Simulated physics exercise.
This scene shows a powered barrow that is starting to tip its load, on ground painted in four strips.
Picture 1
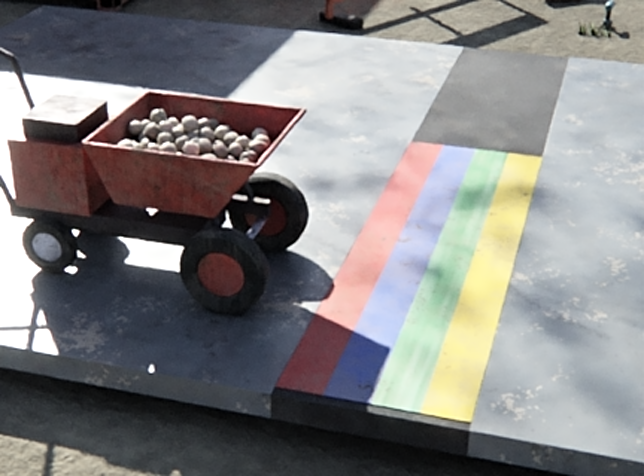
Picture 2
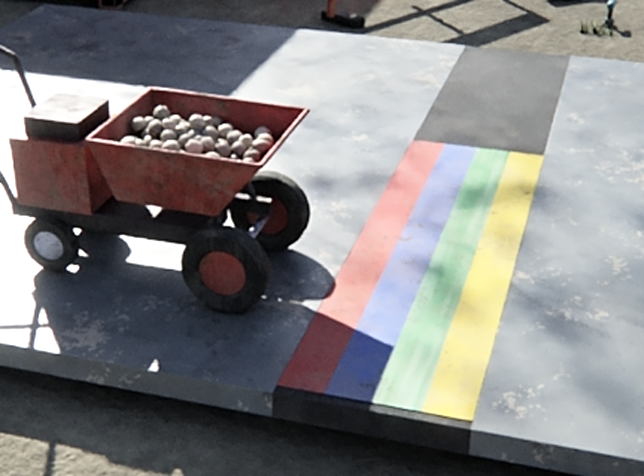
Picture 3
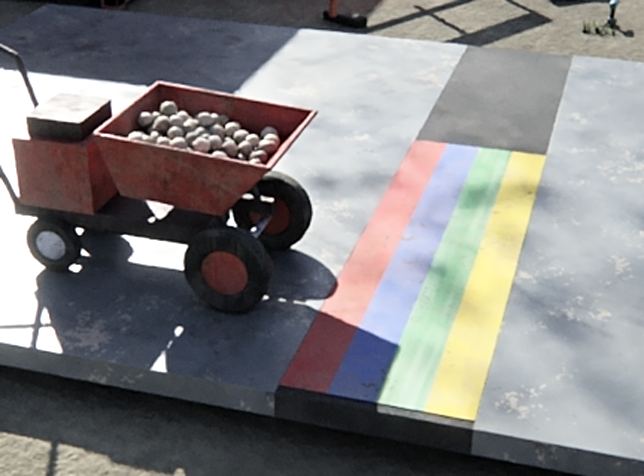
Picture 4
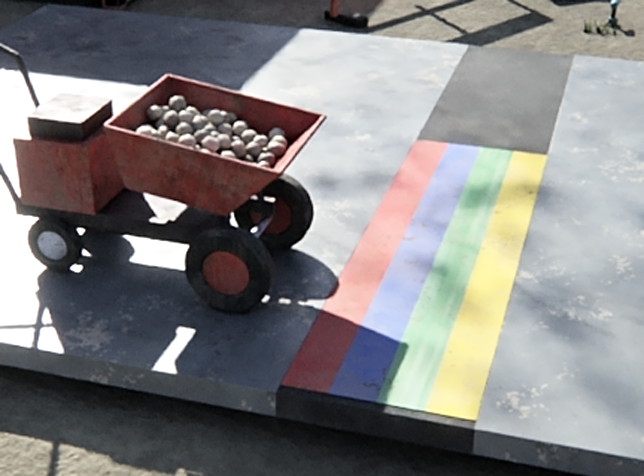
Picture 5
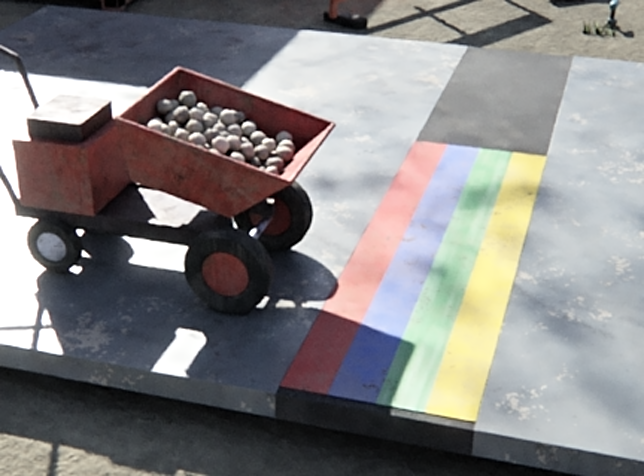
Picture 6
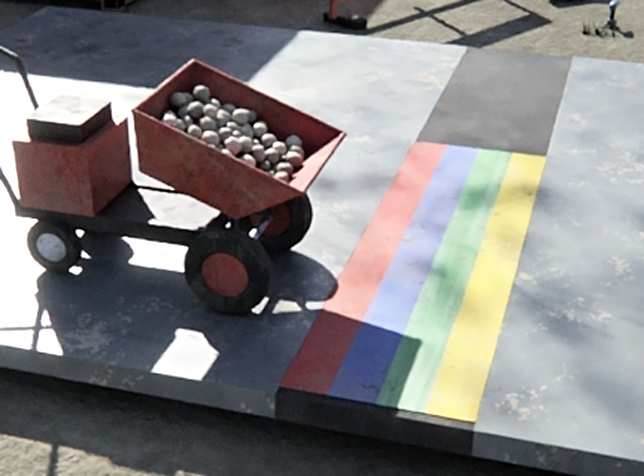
On a sunlit grey slab painted with red, blue, green and yellow strips, a small red barrow rolled slightly right, then its skip of round pebbles tilted gradually toward the strips.
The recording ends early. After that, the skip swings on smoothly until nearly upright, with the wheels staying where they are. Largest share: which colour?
Colour: Blue.
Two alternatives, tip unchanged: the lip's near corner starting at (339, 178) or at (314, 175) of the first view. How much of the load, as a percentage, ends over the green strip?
Roughly 20 per cent, then roughly 40 per cent.
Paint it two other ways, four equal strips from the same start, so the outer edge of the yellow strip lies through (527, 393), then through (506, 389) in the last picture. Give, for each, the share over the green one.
20 % and 20 %, near enough.
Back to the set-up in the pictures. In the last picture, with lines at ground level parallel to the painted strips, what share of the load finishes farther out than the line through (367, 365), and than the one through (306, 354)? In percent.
Around 60 in a hundred for the first, 80 in a hundred for the second.
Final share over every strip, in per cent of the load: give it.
Red strip about 5 per cent, blue strip about 40 per cent, green strip about 25 per cent, yellow strip about 10 per cent.
Soon after the last picture, skip tipped steeply; all in the skip.
A little later, skip tipped right over; most in the skip; a small part over the blue strip; a stray few over the green strip; a stray few falling.
Later still, skip tipped right over; about a quarter in the skip; a stray few over the red strip; about a third over the blue strip; about a quarter over the green strip; a small part over the yellow strip; a stray few off the paint.
At rest, skip tipped right over; a small part in the skip; a small part over the red strip; about a third over the blue strip; about a quarter over the green strip; a small part over the yellow strip; a small part off the paint.
